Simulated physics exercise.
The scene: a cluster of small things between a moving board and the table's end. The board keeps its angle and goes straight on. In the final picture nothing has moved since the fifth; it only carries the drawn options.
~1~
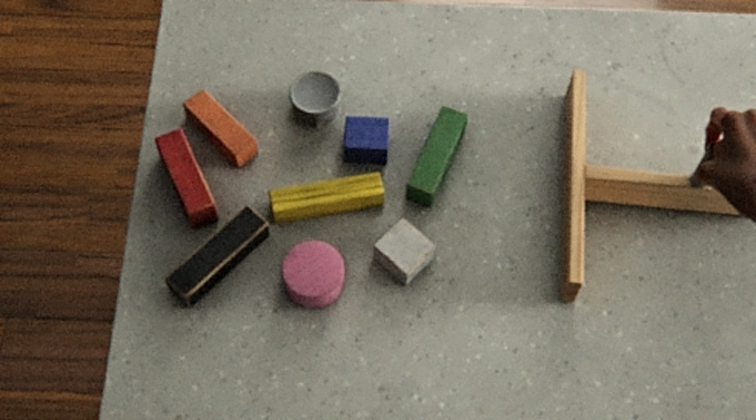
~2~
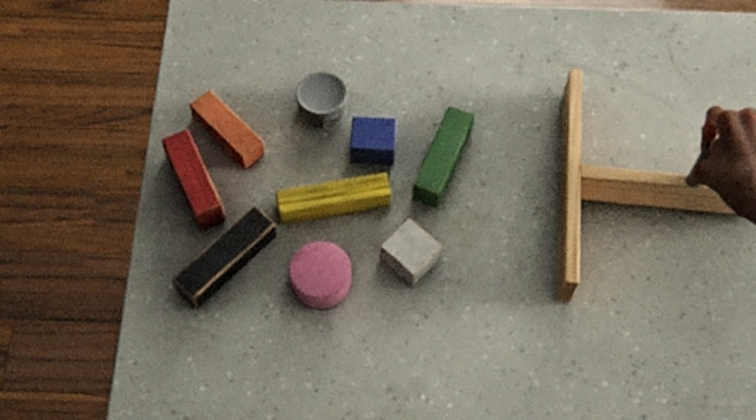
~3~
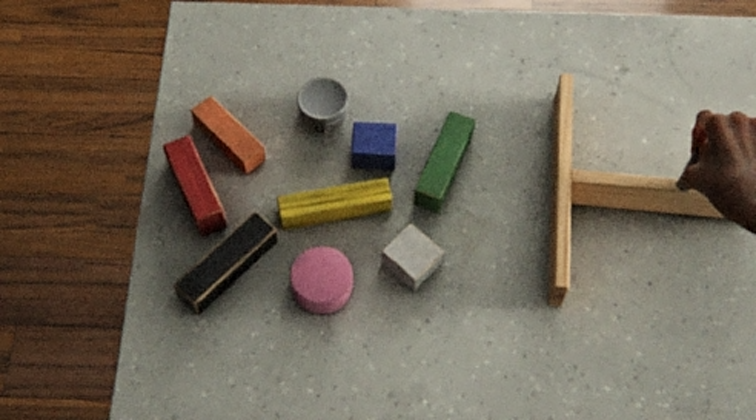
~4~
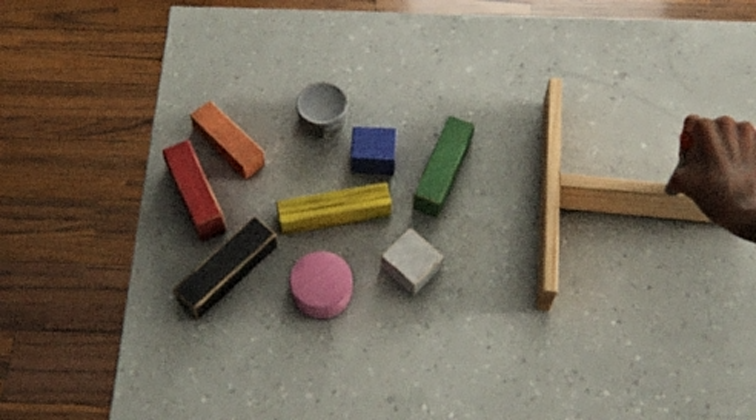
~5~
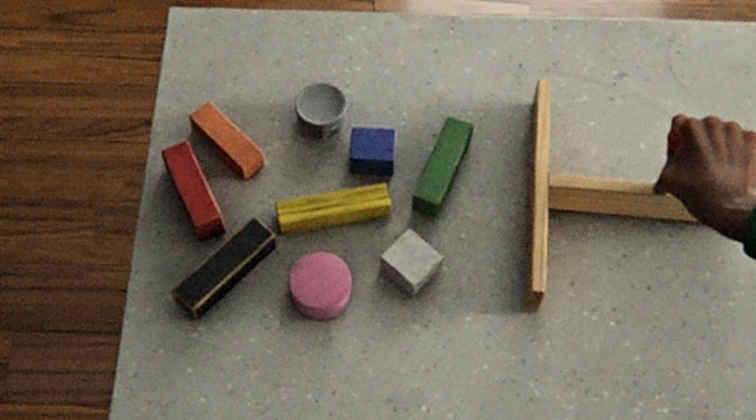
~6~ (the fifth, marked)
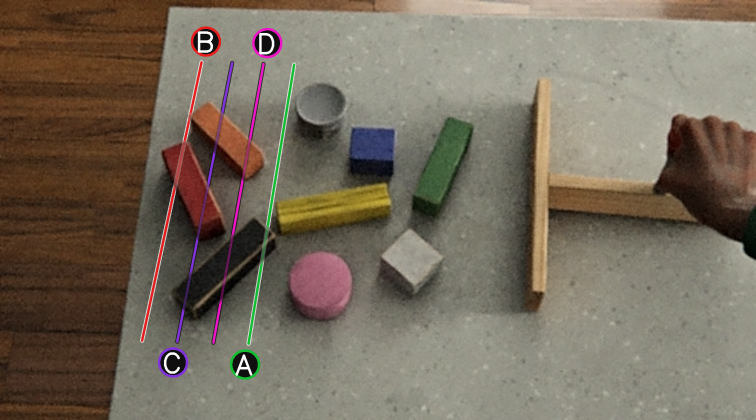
On a speckled grey table, a hand slides a wooden board slightly left toward small colored objects.
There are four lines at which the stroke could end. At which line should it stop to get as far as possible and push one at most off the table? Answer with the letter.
D is the last line within the limit.
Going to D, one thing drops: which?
The red stick.
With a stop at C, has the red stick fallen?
Yes.
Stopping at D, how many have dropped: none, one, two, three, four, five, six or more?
One.
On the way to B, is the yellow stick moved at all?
Yes.
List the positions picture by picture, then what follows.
Blue block (366, 140); orange bar (220, 128); red stick (186, 179), in the first frame.
Board (575, 170); yellow stick (334, 199), in the second frame.
Board (565, 175); white block (412, 257), in the third frame.
Board (553, 179); grey tin (322, 111), in the fourth frame.
Board (542, 179); blue block (372, 151); orange bar (226, 140); red stick (193, 191), in the fifth frame.
On the marked copy, A at (273, 195); B at (174, 192); C at (207, 193); D at (240, 194).
Taking D. A third of the way, board (434, 176); white block (388, 262); green bar (414, 166).
Two thirds of the way, board (325, 173); red stick (161, 192); orange bar (218, 138).
When it is over, board (242, 171); red stick over the edge; yellow stick (152, 193); one fallen.
As for the rest, A is within the limit but short; B drops six; C drops four.
